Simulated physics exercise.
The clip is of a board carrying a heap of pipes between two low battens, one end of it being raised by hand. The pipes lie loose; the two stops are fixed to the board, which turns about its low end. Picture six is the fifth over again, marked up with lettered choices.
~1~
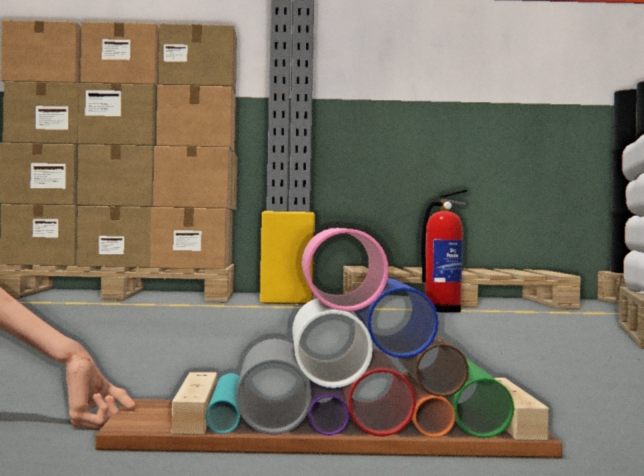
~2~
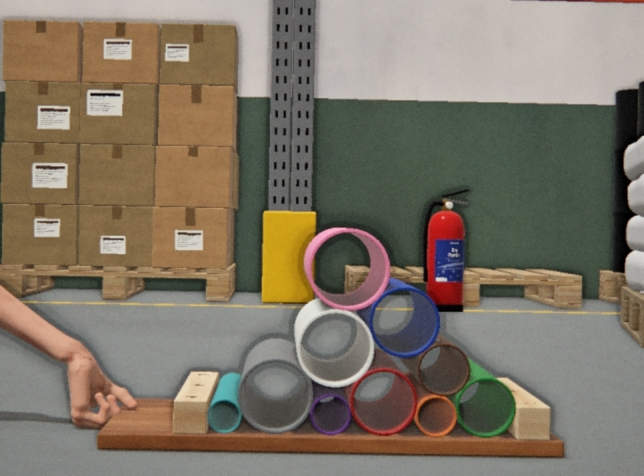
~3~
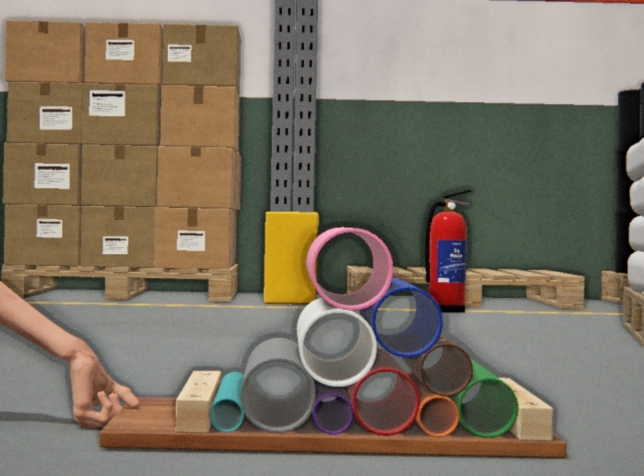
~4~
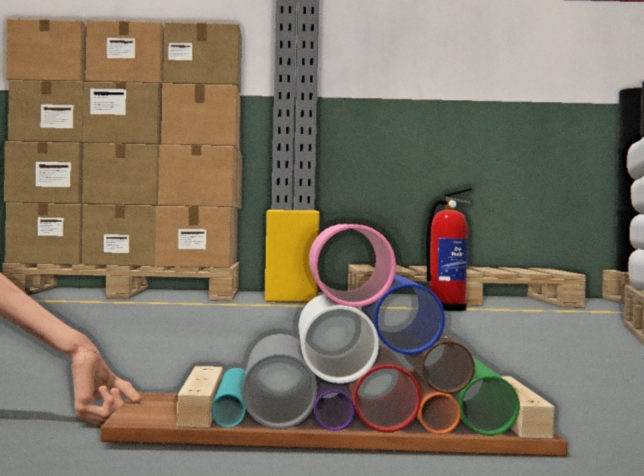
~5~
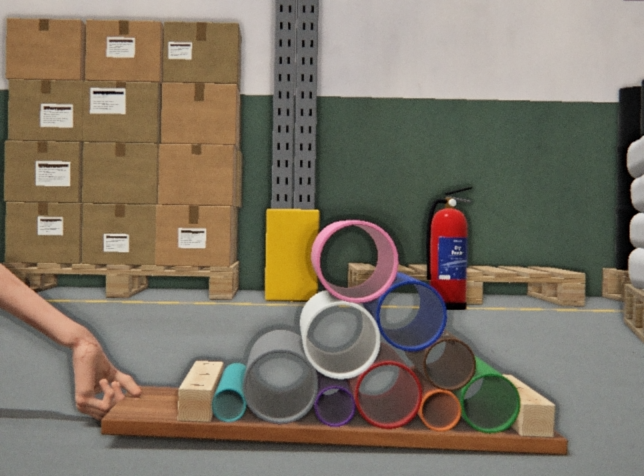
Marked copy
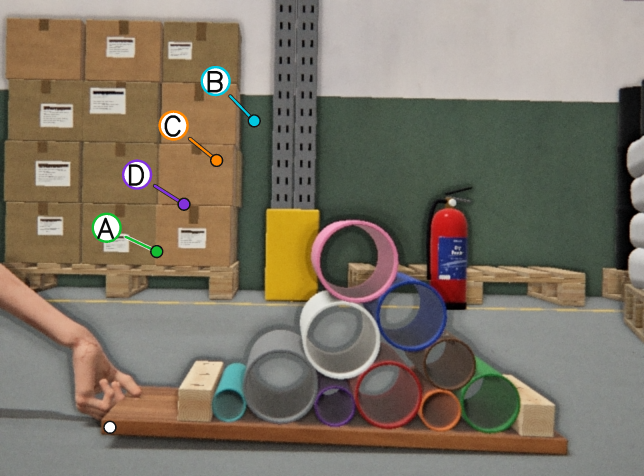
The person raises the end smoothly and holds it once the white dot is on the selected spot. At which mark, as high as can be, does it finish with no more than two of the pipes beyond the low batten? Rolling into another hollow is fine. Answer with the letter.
C is the limit.
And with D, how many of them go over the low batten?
With D, none.
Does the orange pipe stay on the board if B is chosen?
The orange pipe: Yes.
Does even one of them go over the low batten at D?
No, at D.
On the marked copy, A at (156, 252); B at (254, 121); C at (216, 161); D at (184, 204); the white dot at (110, 427).
Taking C. A third of the way, board at 20°.
Two thirds of the way, board at 38°.
When it is over, board at 38°, two over the low batten (blue, pink).
As for the rest, A none over the low batten; B four over the low batten (brown, white, blue, pink); D none over the low batten.
